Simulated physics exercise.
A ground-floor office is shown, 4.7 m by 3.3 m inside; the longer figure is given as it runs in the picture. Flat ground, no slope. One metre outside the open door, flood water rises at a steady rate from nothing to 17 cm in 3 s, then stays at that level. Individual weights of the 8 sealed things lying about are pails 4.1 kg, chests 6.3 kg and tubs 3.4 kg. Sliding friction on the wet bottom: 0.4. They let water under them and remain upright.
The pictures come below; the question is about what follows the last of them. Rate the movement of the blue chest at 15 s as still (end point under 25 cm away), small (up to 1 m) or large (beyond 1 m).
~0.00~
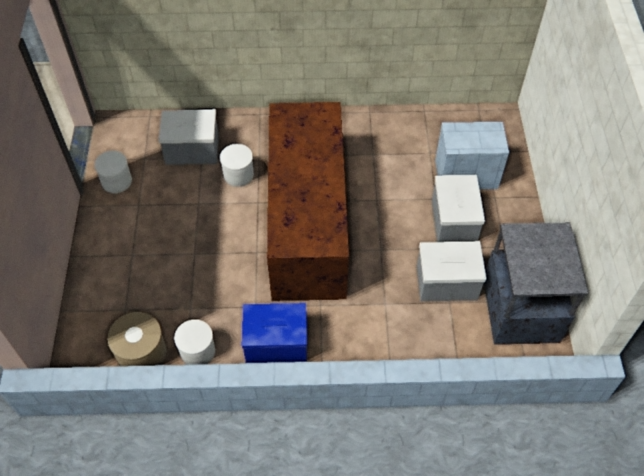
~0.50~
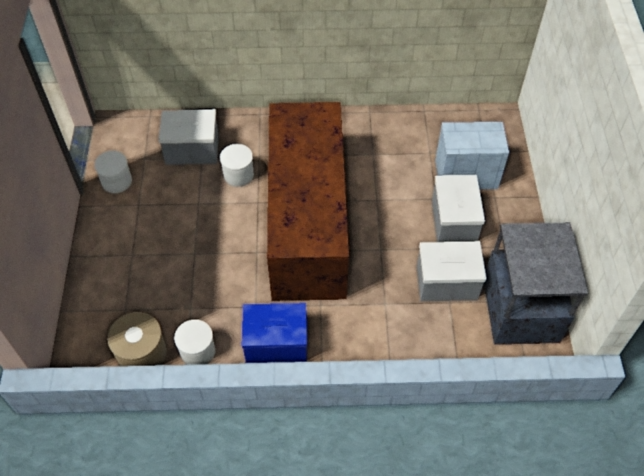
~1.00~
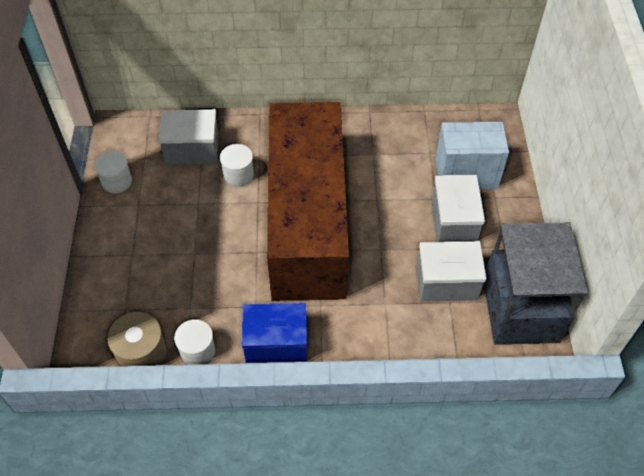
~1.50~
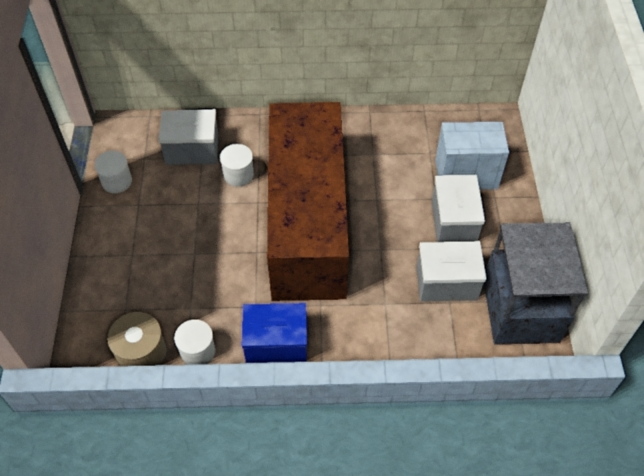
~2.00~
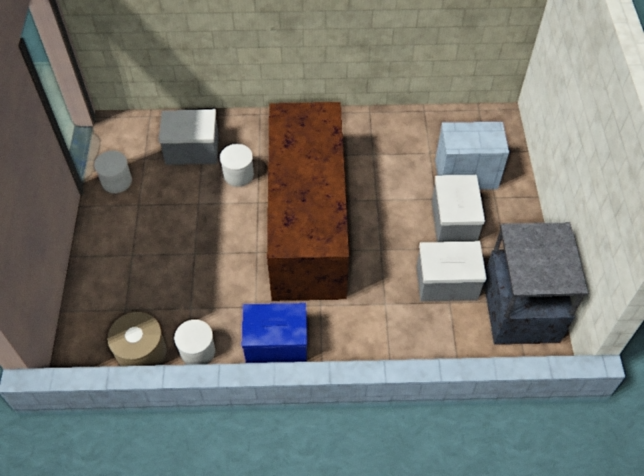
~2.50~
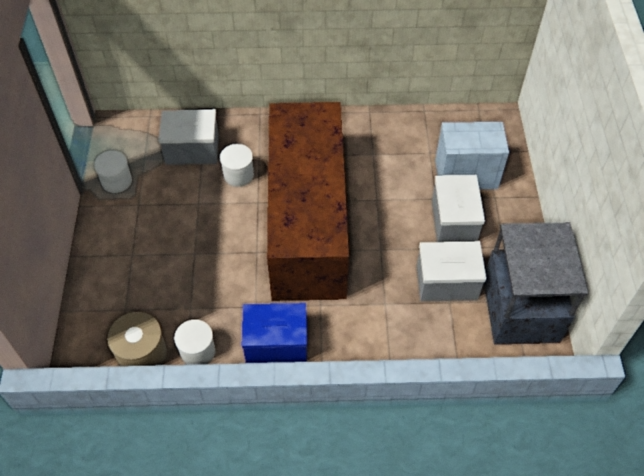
Large.
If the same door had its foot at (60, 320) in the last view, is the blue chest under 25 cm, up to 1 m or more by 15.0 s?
Well, the blue chest really gets moving far.
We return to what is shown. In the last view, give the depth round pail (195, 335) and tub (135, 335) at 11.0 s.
Close to 5 and 5 centimetres.
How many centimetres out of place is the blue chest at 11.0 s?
Around 140 cm from the start by that time.
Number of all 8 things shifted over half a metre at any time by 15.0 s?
8.
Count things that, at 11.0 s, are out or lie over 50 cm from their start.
By that point, 6.
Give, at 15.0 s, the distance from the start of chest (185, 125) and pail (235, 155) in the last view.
300 cm, 150 cm.
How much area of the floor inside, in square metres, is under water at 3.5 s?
My estimate is roughly 2.5 m2.
After 3.5 s the blue chest is near (274, 324), 0.0 m from its start, aground; 0 afloat.
After 6.8 s the blue chest is near (283, 338), 0.2 m from its start, aground; 1 afloat.
After 11.0 s the blue chest is near (428, 319), 1.3 m from its start, afloat; 6 afloat.
After 15.0 s the blue chest is near (436, 288), 1.4 m from its start, afloat; 8 afloat.
